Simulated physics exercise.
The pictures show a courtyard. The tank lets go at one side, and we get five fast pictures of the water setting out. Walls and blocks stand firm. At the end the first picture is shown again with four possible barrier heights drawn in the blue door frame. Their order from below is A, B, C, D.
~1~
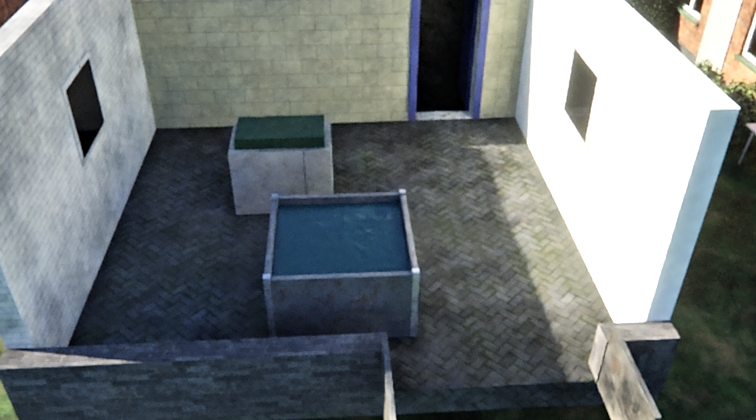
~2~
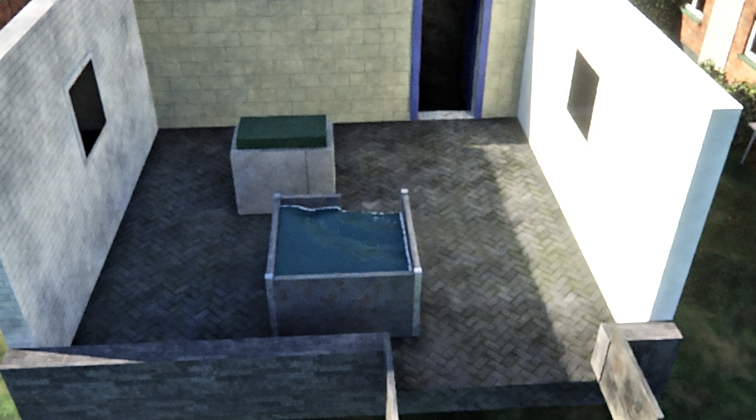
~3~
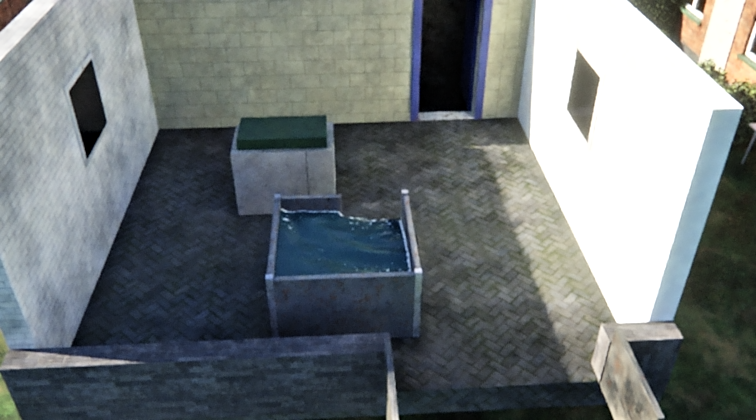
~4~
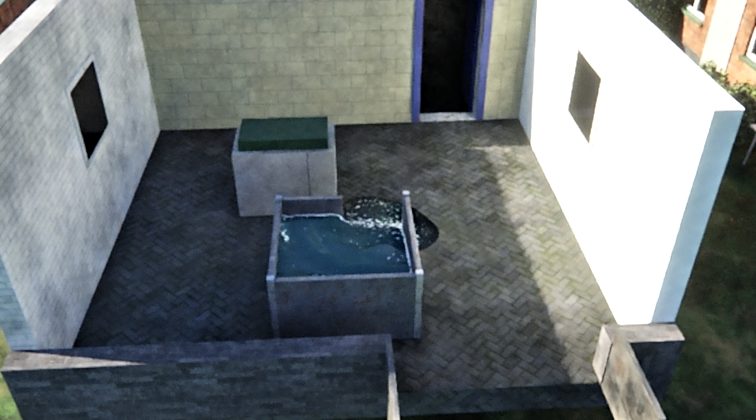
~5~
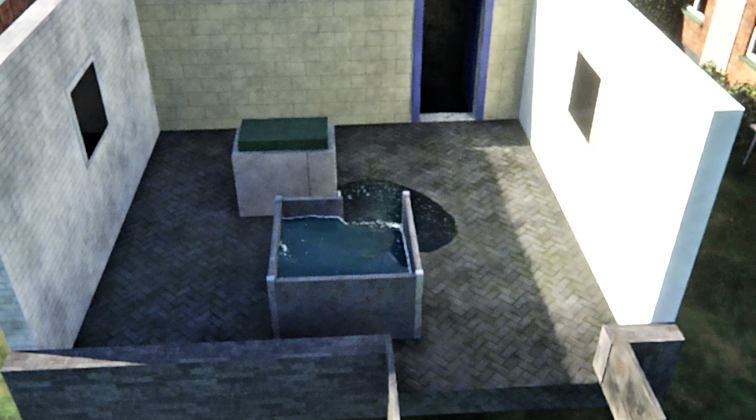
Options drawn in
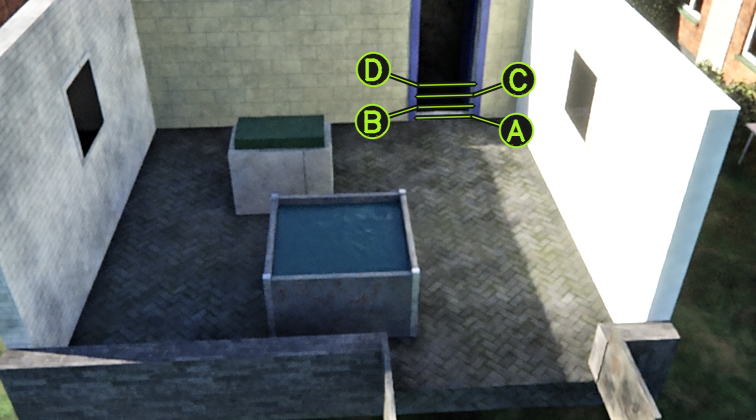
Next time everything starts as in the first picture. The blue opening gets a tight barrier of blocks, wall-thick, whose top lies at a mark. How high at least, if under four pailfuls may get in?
Use height B.
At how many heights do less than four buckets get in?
Three of the four.
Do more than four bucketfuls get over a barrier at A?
Yes.
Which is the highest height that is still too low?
A.
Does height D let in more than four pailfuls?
No, not at all.
In lime, A at (444, 117); B at (444, 106); C at (445, 95); D at (446, 84); from the bottom up A, B, C, D.
With A, about 15 bucketfuls get in.
With B, a splash gets over, under a bucket.
With C, nothing gets over.
With D, nothing gets over.
